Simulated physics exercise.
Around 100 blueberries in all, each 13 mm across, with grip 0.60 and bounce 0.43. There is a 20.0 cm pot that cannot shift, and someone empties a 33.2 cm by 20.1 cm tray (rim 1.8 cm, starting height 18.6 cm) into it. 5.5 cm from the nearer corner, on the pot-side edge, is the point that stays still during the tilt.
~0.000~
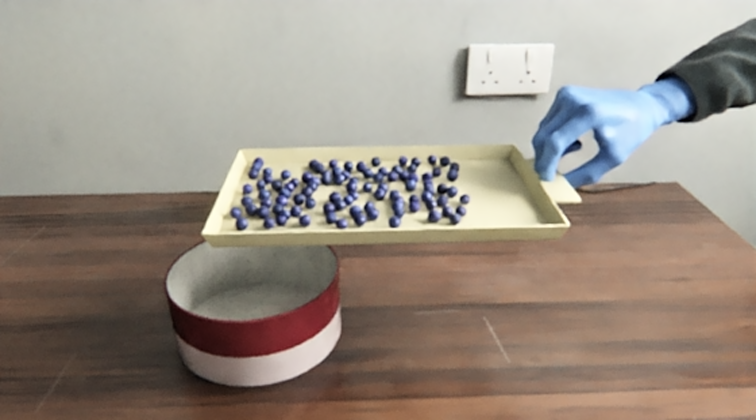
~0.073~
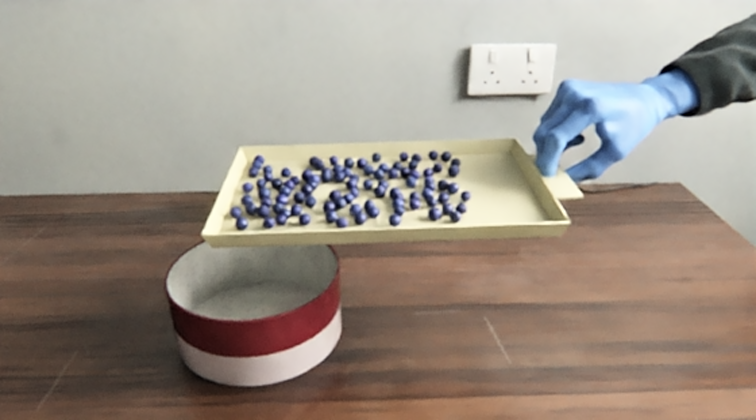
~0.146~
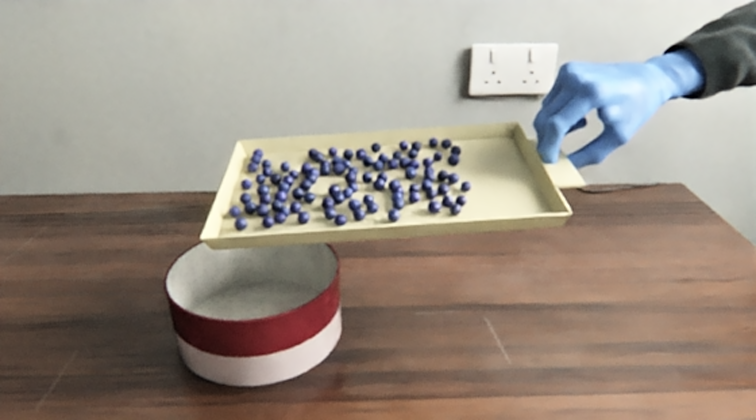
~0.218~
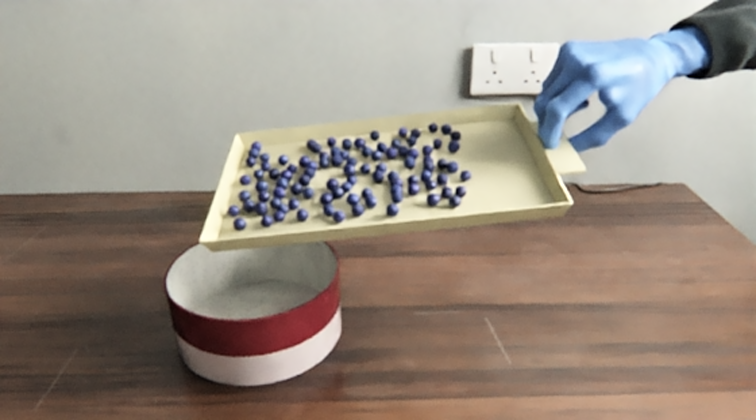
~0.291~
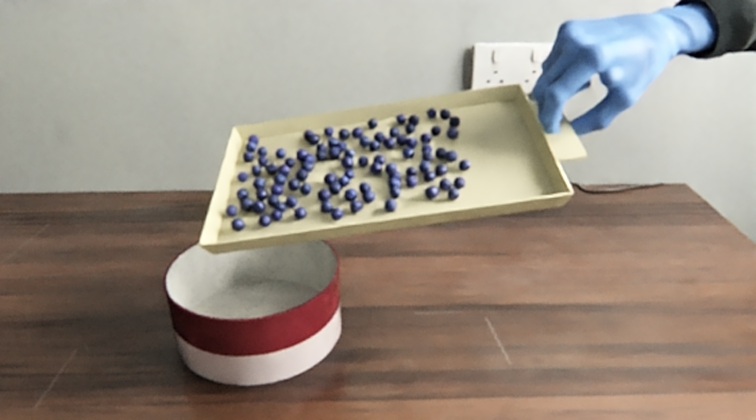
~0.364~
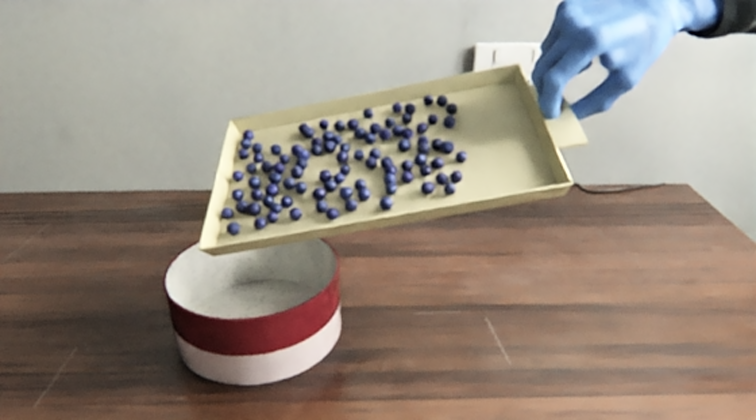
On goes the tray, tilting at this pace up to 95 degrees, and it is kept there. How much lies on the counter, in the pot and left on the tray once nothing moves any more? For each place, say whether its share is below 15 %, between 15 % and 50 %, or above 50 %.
Counter: The main share; pot: A slight amount; tray: A slight amount.
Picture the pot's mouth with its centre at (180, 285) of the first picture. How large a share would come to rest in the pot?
About 35 per cent.
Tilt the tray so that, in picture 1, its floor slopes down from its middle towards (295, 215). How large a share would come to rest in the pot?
20 %.
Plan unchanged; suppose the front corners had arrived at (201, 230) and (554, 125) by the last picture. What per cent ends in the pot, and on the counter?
In the pot: 65 per cent; on the counter: 35 per cent.
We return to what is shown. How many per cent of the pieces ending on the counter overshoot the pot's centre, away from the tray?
It comes to near 80 percent.
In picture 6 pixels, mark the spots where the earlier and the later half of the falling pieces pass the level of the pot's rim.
(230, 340) or so first, later (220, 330).
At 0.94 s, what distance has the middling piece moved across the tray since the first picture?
By then it sits near 7 cm from where it began.
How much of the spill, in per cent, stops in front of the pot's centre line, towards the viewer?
100 %.
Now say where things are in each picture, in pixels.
The first picture shows tray tilt 0 degrees, front corners at (210, 230) and (561, 222); middle of the pieces at (351, 187); pot at (254, 268).
The second picture shows tray tilt 1 degrees, front corners at (210, 231) and (562, 219); middle of the pieces at (352, 185).
The third picture shows tray tilt 5 degrees, front corners at (209, 234) and (563, 210), lowest corner left front; middle of the pieces at (351, 178).
The fourth picture shows tray tilt 10 degrees, front corners at (208, 237) and (564, 200), lowest corner left front; middle of the pieces at (349, 170).
The fifth picture shows tray tilt 14 degrees, front corners at (207, 240) and (564, 190), lowest corner left front; middle of the pieces at (347, 163).
The sixth picture shows tray tilt 19 degrees, front corners at (206, 243) and (563, 180), lowest corner left front; middle of the pieces at (342, 157); pot at (253, 267). Its pace works out near 65 degrees a second.
Then, at 0.94 s, tilt 55 degrees; the tray holds 100 %, the pot 0 %.
After 1.32 s, tilt 79 degrees; the tray holds 100 %, the pot 0 %.
After 1.79 s, tilt 95 degrees; the tray holds 0 %, the pot 5 %.
By 2.6 s all is still; counter 95 %, pot 5 %, tray 0 %.
